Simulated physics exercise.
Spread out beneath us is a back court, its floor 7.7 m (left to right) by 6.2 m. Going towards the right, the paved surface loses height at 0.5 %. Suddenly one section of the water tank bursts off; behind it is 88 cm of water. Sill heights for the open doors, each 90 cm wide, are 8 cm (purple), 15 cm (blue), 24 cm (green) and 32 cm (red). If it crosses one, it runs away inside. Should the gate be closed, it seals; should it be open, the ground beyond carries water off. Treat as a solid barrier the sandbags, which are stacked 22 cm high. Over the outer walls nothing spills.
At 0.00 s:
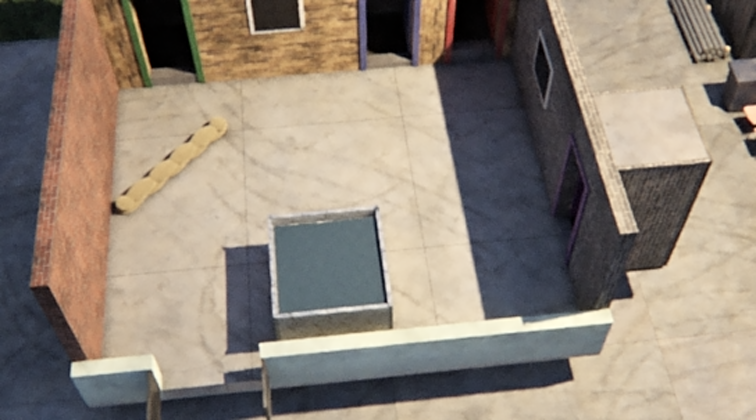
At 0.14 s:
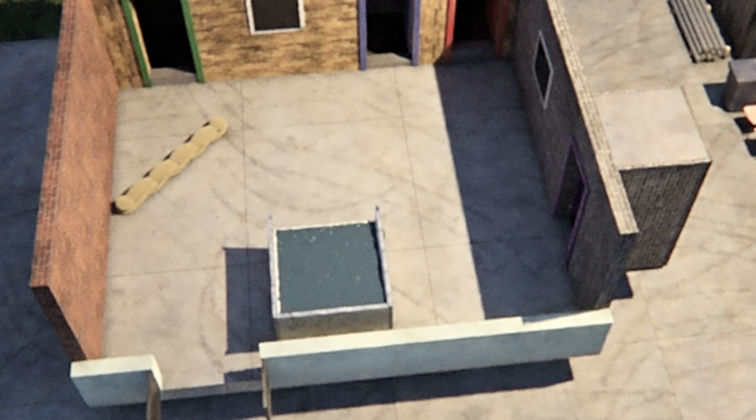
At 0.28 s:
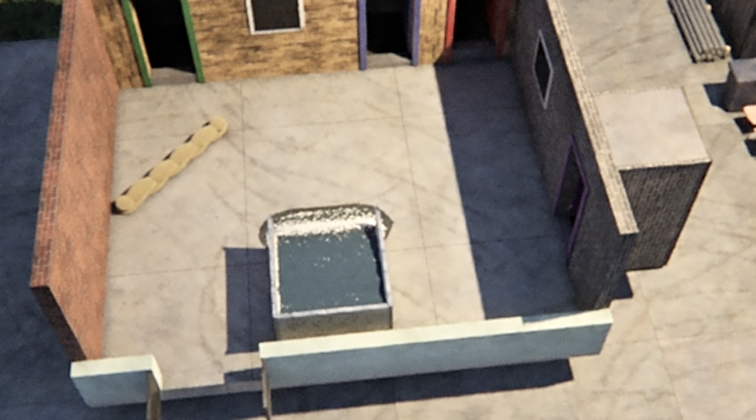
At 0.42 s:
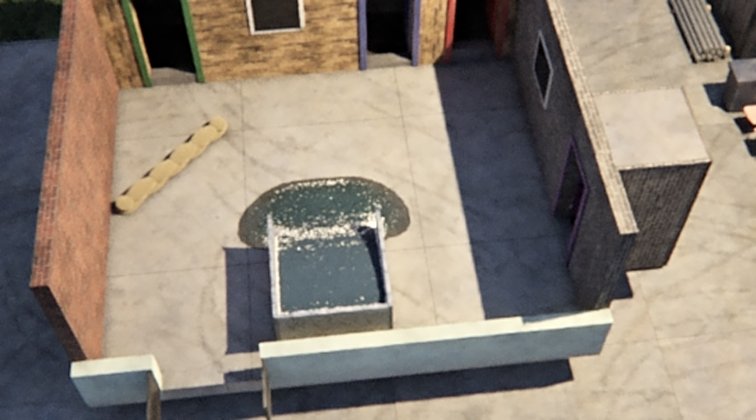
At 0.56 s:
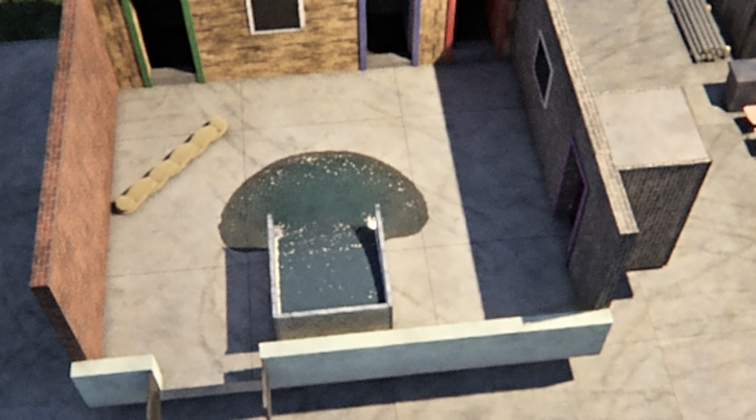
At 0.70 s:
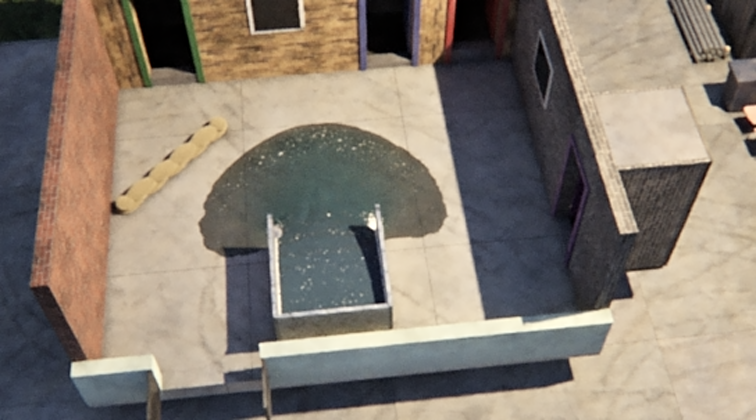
The clip shows a walled courtyard from above, with a square tank of still water whose far side gives way, releasing water that spreads across the pale paved floor in a widening, rounded sheet near a row of sandbags.
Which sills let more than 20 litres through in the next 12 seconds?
In the next 12 seconds: The purple door stays at or under it; the blue door lets more through; the green door stays at or under it; the red door stays at or under it.
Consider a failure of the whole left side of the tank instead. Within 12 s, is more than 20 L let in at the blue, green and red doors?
Blue falls short; green falls short; red falls short.
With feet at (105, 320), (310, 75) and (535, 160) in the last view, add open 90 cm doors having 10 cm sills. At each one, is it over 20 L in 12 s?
Result in order - not enough, more than that, not enough.
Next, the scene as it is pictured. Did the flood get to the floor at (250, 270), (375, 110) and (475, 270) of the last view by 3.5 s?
First spot bone dry, second soaked, third bone dry.
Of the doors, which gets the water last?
Door: Purple.
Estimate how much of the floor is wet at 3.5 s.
I'd guess around 55 %.
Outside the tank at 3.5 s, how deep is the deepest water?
Roughly 30 cm.
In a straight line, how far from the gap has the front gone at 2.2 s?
Roughly 5.6 metres out.
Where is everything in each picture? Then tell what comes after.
In the first frame, still water, 88 cm deep, in the water tank at (329, 262).
In the second frame, water pours out on the water tank's far side and has run 0.9 m, to a hidden place; typically 11 cm deep outside, 88 cm at the water tank's back.
In the third frame, water pours out on the water tank's far side and has run 1.1 m, to (385, 220); typically 14 cm deep outside, 85 cm at the water tank's back.
In the fourth frame, the front is at (380, 187), 1.6 m from the gap on the water tank's far side; 3.3 m2 of floor is under water; 76 cm left at the back of the water tank.
In the fifth frame, the front is at (343, 154), 2.1 m from the gap on the water tank's far side; 5.5 m2 of floor is under water; 75 cm left at the back of the water tank.
In the sixth frame, water pours out on the water tank's far side and has run 2.7 m, to (340, 127); typically 7 cm deep outside, 71 cm at the water tank's back.
After 1.4 s water covers 40 % of the floor and is deepest (36 cm) near (306, 78); purple door not reached, blue door 21 cm at the sill, 0 L in, green door not reached, red door not reached.
After 2.2 s water covers 45 % of the floor and is deepest (38 cm) near (260, 82); purple door not reached, blue door 28 cm at the sill, 27 L in, green door 10 cm at the sill, 0 L in, red door 16 cm at the sill, 0 L in.
After 3.5 s water covers 55 % of the floor and is deepest (30 cm) near (506, 62); purple door not reached, blue door 17 cm at the sill, 63 L in, green door 10 cm at the sill, 0 L in, red door 18 cm at the sill, 0 L in.
After 7.0 s water covers 90 % of the floor and is deepest (16 cm) near (578, 334); purple door 5 cm at the sill, 0 L in, blue door 8 cm at the sill, 66 L in, green door 10 cm at the sill, 0 L in, red door 11 cm at the sill, 0 L in.
After 12.0 s water covers 95 % of the floor and is deepest (12 cm) near (549, 225); purple door 11 cm at the sill, 1 L in, blue door 5 cm at the sill, 66 L in, green door 6 cm at the sill, 0 L in, red door 7 cm at the sill, 0 L in.
